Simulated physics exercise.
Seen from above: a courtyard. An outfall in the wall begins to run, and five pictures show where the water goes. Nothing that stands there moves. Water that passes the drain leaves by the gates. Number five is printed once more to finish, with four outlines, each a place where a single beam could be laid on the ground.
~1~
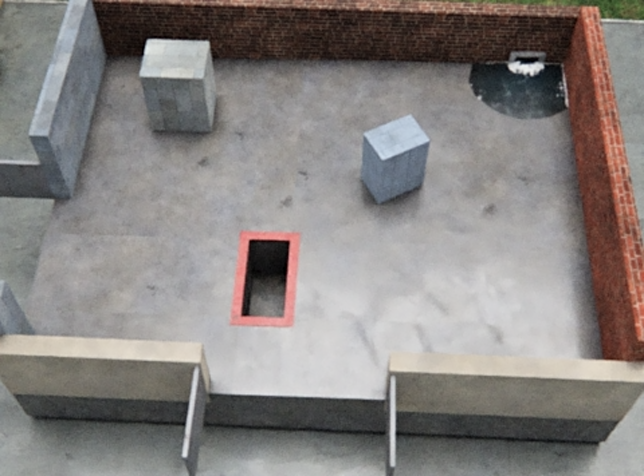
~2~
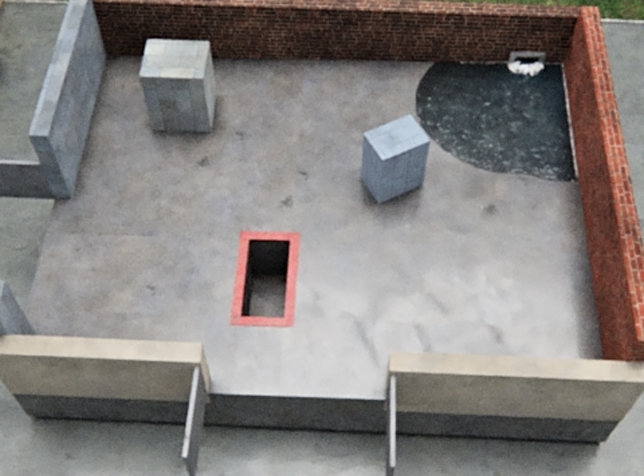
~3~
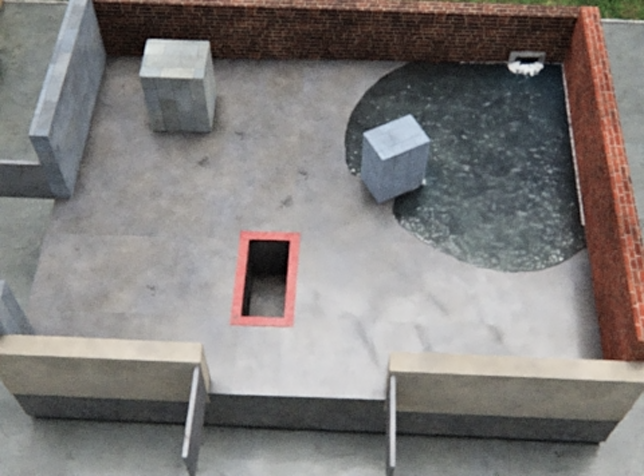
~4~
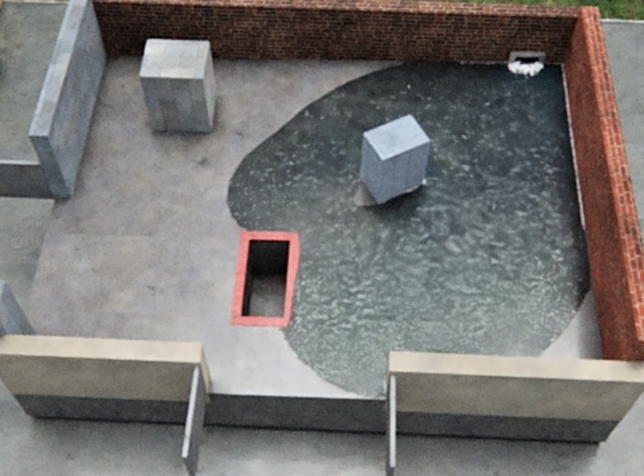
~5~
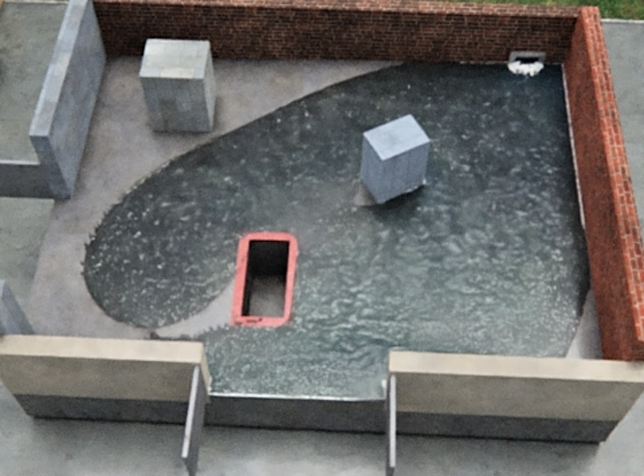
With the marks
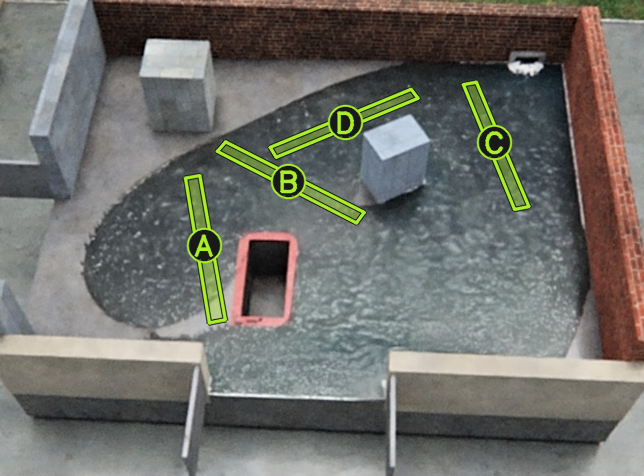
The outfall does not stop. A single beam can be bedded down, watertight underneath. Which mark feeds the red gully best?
Choose A.
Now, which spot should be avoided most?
B it is.
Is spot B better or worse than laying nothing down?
Spot B is worse.
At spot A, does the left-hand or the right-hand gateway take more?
More leaves on the right.
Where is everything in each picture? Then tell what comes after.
In the first frame, outfall at (526, 59); red gully at (266, 278); open gate at (56, 264); open gate at (298, 378); front seen at (562, 108), 4 % of the ground wet; red gully still dry.
In the second frame, front seen at (548, 174), 11 % of the ground wet; red gully still dry.
In the third frame, front seen at (535, 267), 26 % of the ground wet; red gully still dry.
In the fourth frame, front seen at (307, 323), 52 % of the ground wet; red gully still dry.
In the fifth frame, front seen at (107, 308), 68 % of the ground wet; red gully taking water.
On the marked copy, A from (192, 176) to (217, 321); B from (221, 146) to (360, 217); C from (469, 83) to (521, 208); D from (273, 152) to (414, 93).
If A is chosen, about 34 % of the stream goes into the red gully, about 66 % out by the gates.
If B is chosen, about 14 % of the stream goes into the red gully, about 86 % out by the gates.
If C is chosen, about 19 % of the stream goes into the red gully, about 81 % out by the gates.
If D is chosen, about 21 % of the stream goes into the red gully, about 79 % out by the gates.
